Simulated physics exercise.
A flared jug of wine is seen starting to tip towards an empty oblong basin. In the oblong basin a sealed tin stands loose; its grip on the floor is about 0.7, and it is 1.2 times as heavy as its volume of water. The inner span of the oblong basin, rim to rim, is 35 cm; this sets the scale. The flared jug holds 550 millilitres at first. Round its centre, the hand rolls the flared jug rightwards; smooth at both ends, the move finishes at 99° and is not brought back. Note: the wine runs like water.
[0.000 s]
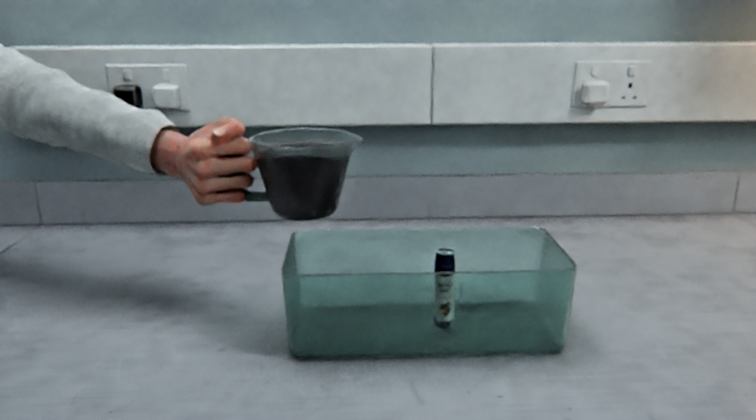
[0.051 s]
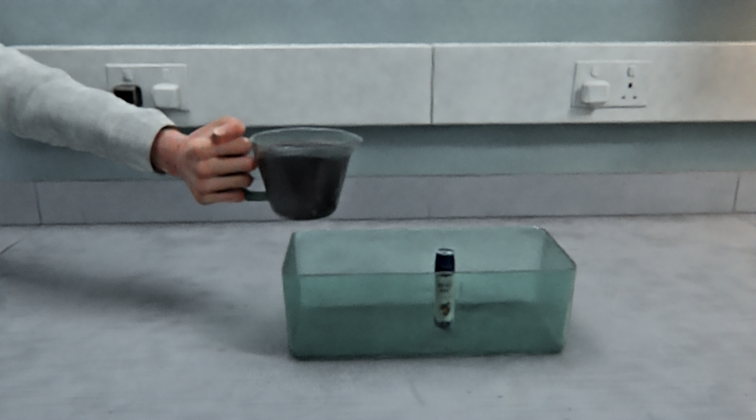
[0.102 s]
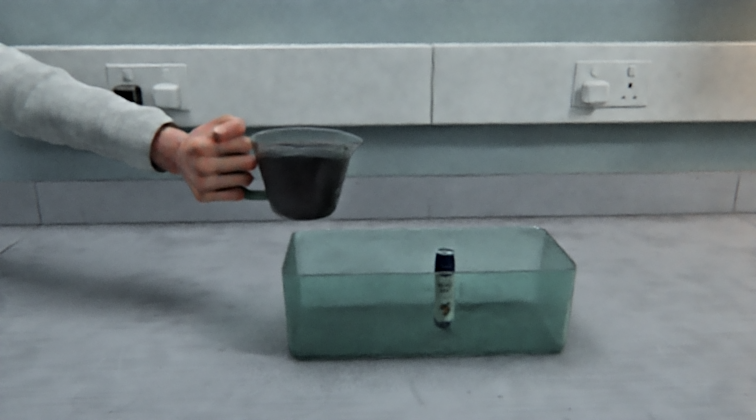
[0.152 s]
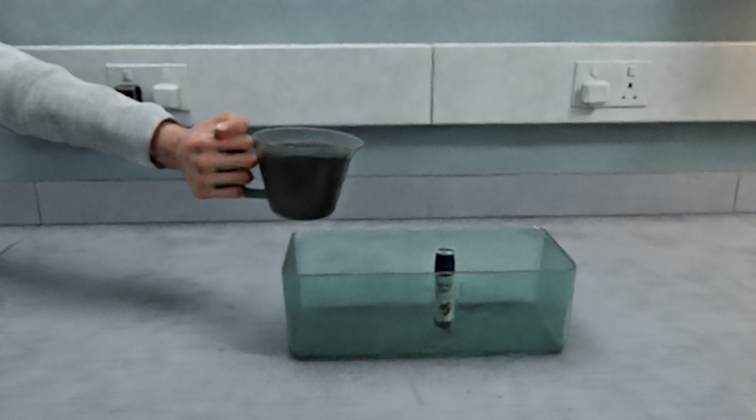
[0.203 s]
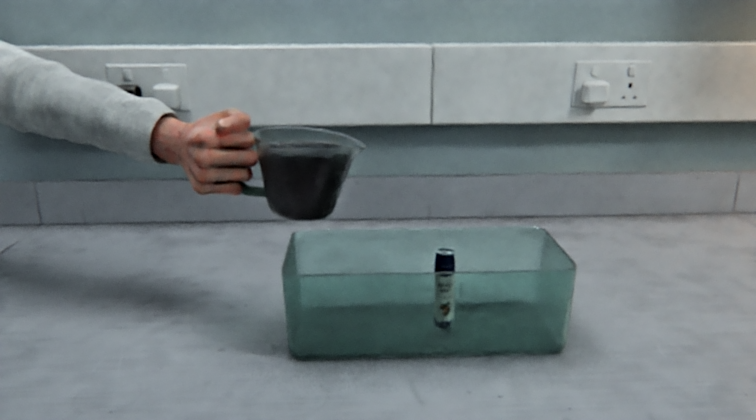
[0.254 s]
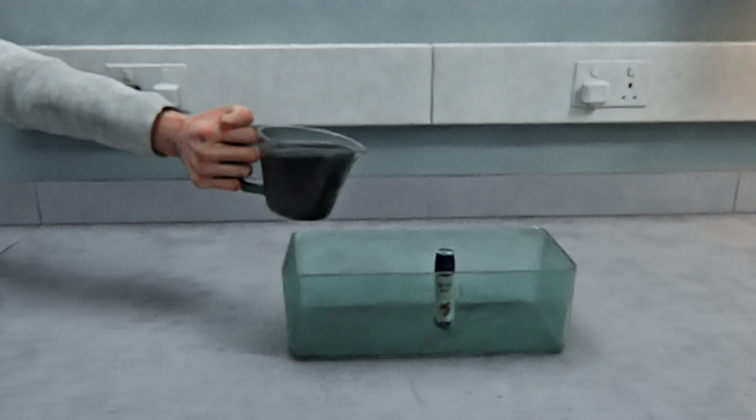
On a grey countertop, a hand slightly tilts a jug of dark liquid rightwards.
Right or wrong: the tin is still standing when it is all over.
Right, it is still standing.
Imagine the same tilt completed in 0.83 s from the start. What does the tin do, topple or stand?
The tin would stay balanced.
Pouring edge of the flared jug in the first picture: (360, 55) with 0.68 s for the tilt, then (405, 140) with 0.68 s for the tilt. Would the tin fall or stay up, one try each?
First it tips over; then it tips over.
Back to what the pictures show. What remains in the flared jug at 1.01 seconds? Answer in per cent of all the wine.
Close to 12 in a hundred.
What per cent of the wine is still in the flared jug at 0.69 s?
At that time about 66 in a hundred parts are still held.
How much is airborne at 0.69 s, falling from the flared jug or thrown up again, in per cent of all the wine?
Some 20 per cent, I reckon.
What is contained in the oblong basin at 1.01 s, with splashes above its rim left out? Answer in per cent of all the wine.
Near 80 in a hundred.
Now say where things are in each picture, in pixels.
The first frame shows tilt 0°; pouring edge (363, 139); surface from (257, 150) to (350, 148); the oblong basin's rim runs from (288, 253) to (559, 248); the tin's top is at (445, 254).
The second frame shows tilt 0°; pouring edge (363, 139); surface from (258, 149) to (350, 148).
The third frame shows tilt 2°; pouring edge (364, 140); surface from (258, 149) to (350, 149).
The fourth frame shows tilt 4°; pouring edge (365, 143); surface from (259, 148) to (352, 149).
The fifth frame shows tilt 7°; pouring edge (366, 146); surface from (261, 148) to (354, 150).
The sixth frame shows tilt 10°; pouring edge (368, 150); surface from (263, 149) to (358, 150).
By 0.69 s the tilt is 60° and 65 per cent is still to pour; the tin stands where it began.
By 1.01 s the tilt is 93° and 11 per cent is still to pour; the tin stands where it began.
By 1.35 s the tilt is 99° and 0 per cent is still to pour; the tin stands where it began.
By 1.71 s the tilt is 99° and 0 per cent is still to pour; the tin stands where it began.
At rest the tin stands where it began.
